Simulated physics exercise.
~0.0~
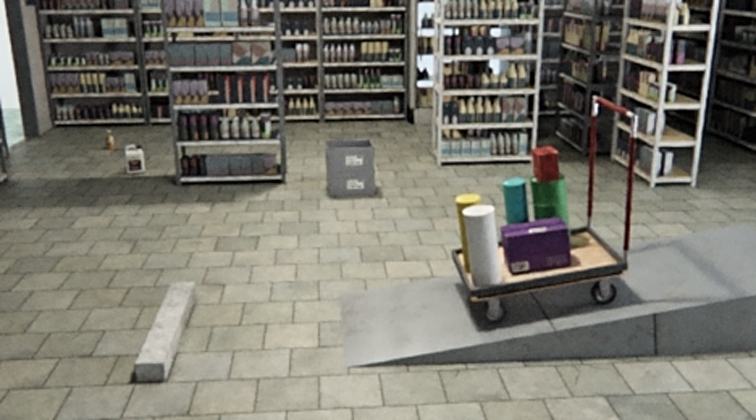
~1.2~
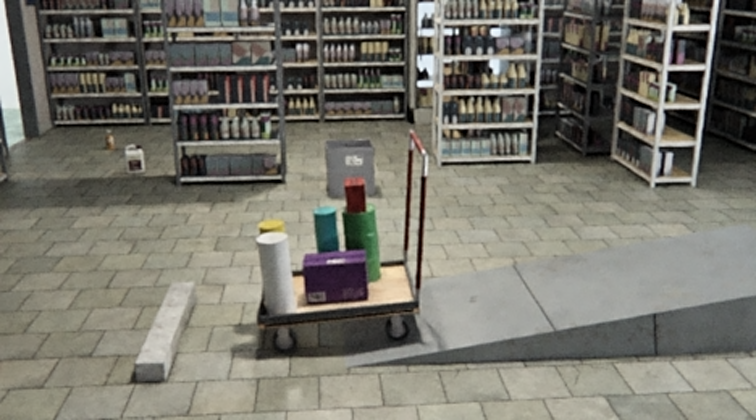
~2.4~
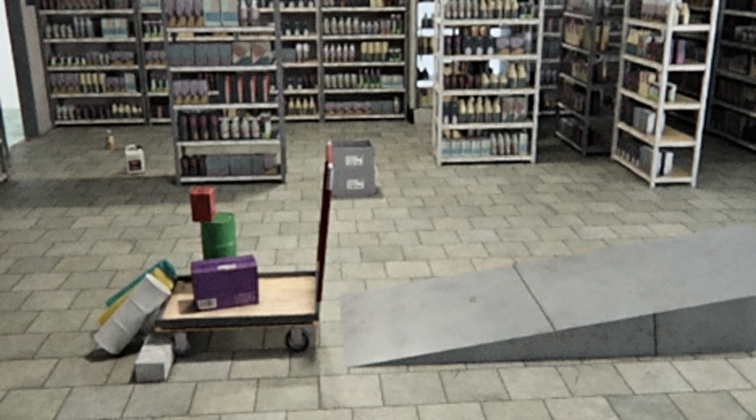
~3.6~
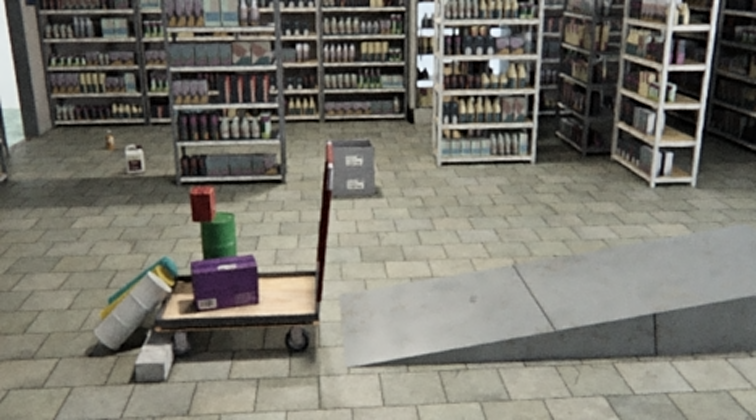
In a shop aisle, a loaded trolley rolls left down a ramp, hits a kerb, and three canisters topple off.
